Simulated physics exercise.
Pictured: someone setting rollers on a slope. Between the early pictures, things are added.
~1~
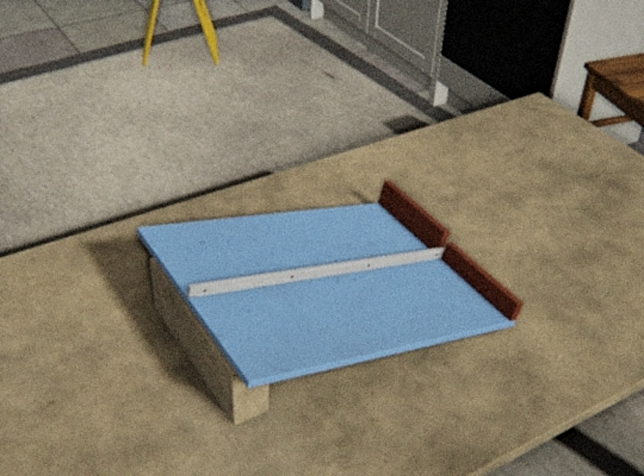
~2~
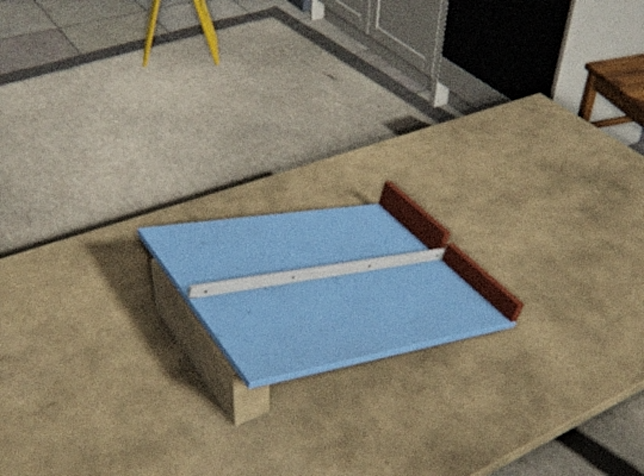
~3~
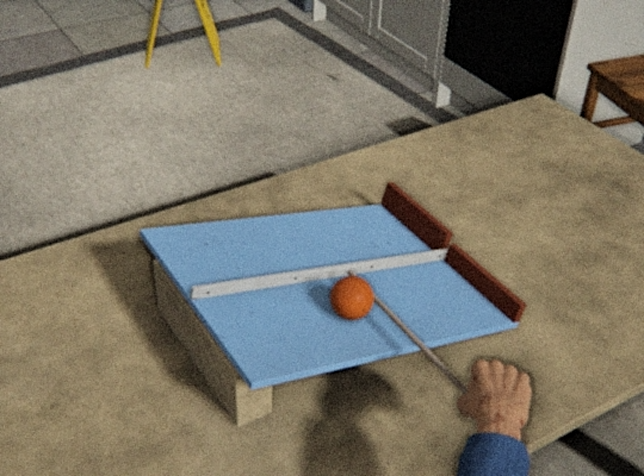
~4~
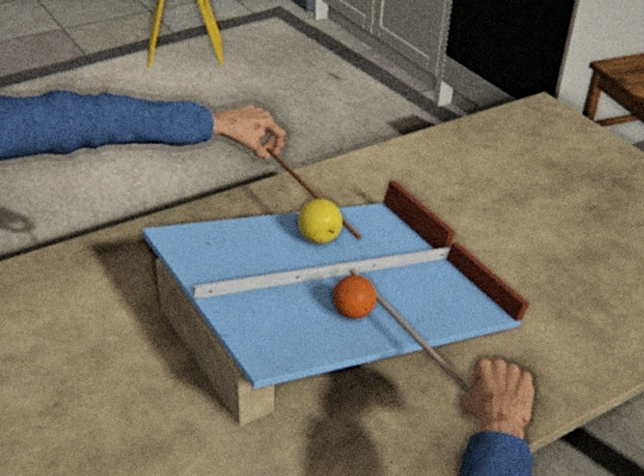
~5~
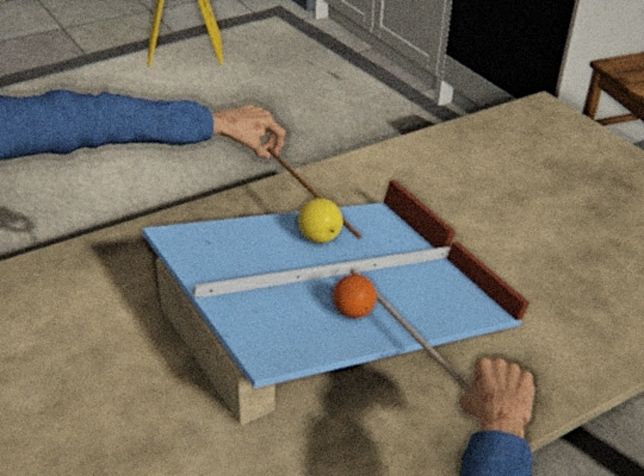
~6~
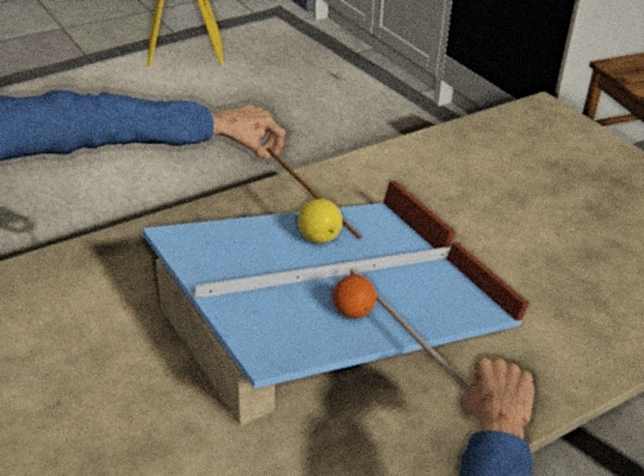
Two hands holding an orange and a yellow apple back with thin sticks on a sloped blue board, staying nearly motionless.
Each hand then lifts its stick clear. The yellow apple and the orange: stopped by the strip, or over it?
As I see it, the yellow apple will be retained by the strip, the orange will be retained by the strip.
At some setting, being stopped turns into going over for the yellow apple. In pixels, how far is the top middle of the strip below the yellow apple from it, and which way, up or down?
Down, by around 16 pixels.
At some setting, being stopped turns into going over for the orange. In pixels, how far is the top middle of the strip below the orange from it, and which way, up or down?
Down by around 8 pixels.
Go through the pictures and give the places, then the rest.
In the first picture, board (332, 265).
In the second picture, board (333, 266).
In the third picture, board (335, 266).
In the fourth picture, held back by the sticks; orange (354, 297); board (337, 265).
In the fifth picture, held back by the sticks; yellow apple (321, 221); board (338, 265).
In the sixth picture, held back by the sticks; yellow apple (320, 221); orange (354, 296); board (337, 265).
Then, 0.28 s later than the last frame, yellow apple rolling on the board near (341, 219); orange rolling on the board near (377, 293).
Then, 0.46 s later than the last frame, yellow apple rolling on the board near (382, 215); orange rolling on the board near (422, 285).
Then, 0.58 s later than the last frame, yellow apple rolling on the board near (399, 213); orange rolling on the board near (461, 278).
When it is over, the yellow apple is held by the strip, near (401, 213); the orange is held by the strip, near (472, 276).
